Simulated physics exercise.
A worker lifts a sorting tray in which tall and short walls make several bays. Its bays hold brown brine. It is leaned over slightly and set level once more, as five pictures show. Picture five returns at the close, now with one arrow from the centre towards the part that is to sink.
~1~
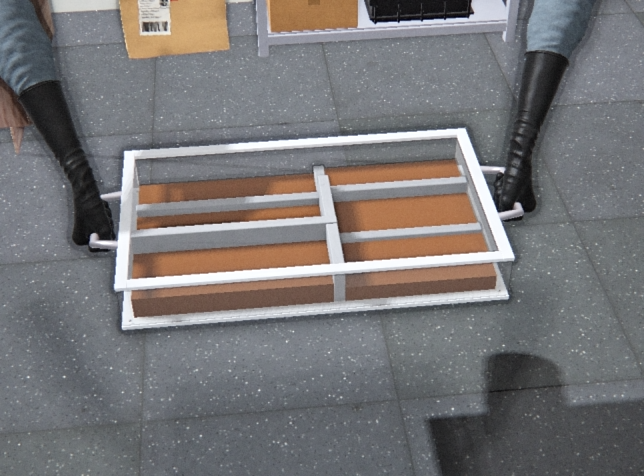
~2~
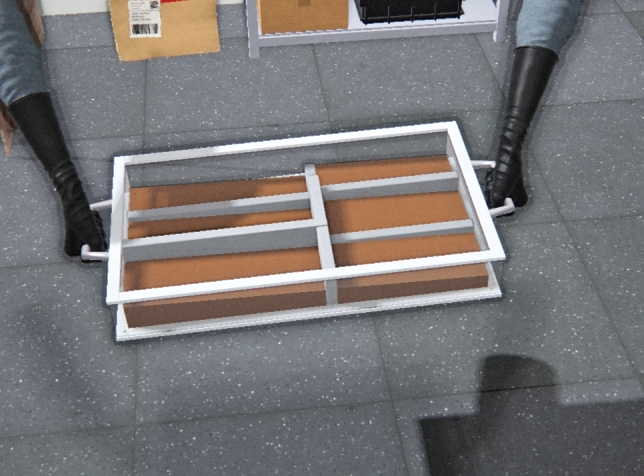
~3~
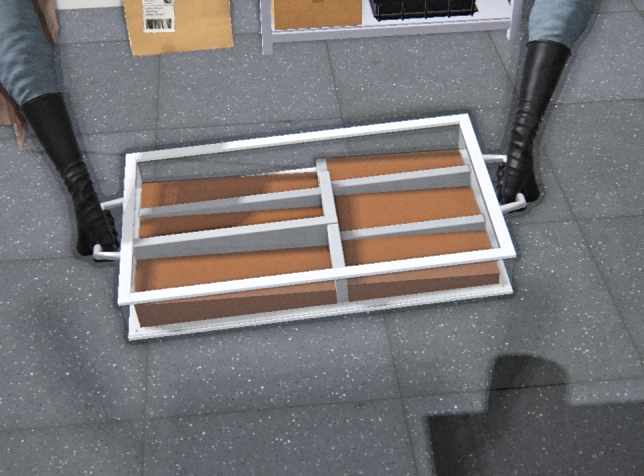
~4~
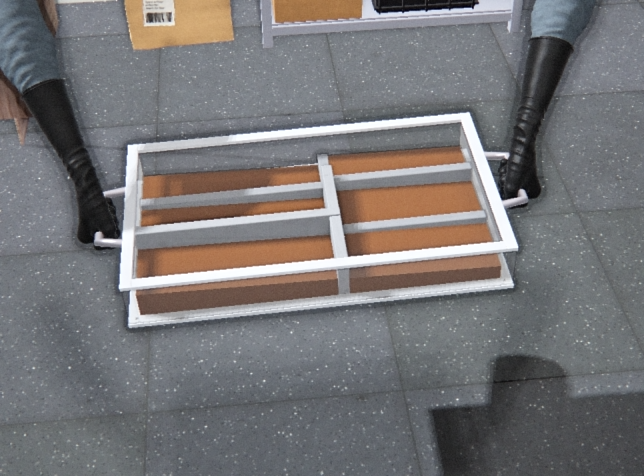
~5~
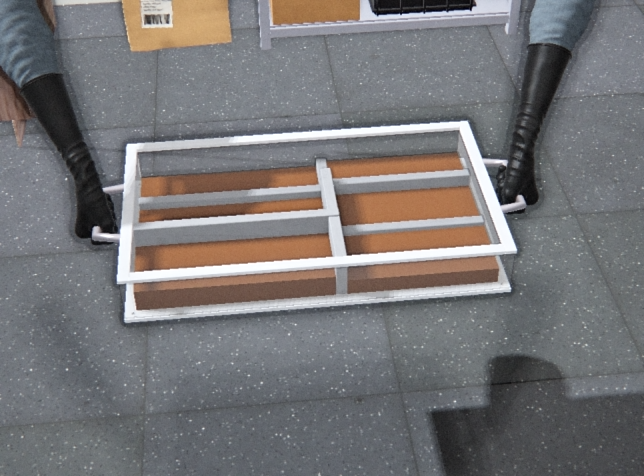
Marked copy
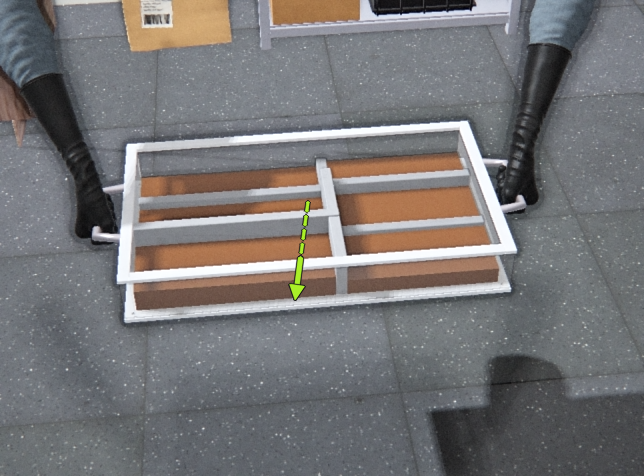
Black-gloved hands holding a white-framed, divided tray of brown liquid above a grey tiled floor, tilting it slightly and levelling it again.
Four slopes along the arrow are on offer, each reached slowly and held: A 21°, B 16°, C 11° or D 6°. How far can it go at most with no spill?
I would pick tilt A.
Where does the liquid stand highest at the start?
It is the front left one.
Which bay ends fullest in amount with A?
That is the front left bay.
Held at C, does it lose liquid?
No, that is safe.
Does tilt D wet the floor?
No, that is safe.
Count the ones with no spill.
All of them.
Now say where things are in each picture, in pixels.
In the first frame, the tray is level; deepest in the front left bay, at (235, 267), shallowest in the back left.
In the second frame, tipped about 3° down to the front left; no wall is crossed.
In the third frame, tipped about 5° down to the front left; liquid runs over the wall between the back left and back right bays.
In the fourth frame, tipped about 3° down to the front left; no wall is crossed.
In the fifth frame, the tray is level; deepest in the front left bay, at (237, 259), shallowest in the back left.
The arrow ends at (295, 294).
For tilt A, nothing spills; the front left bay holds the most.
For tilt B, nothing spills; the front left bay holds the most.
For tilt C, nothing spills; the front left bay holds the most.
For tilt D, nothing spills; the front left bay holds the most.
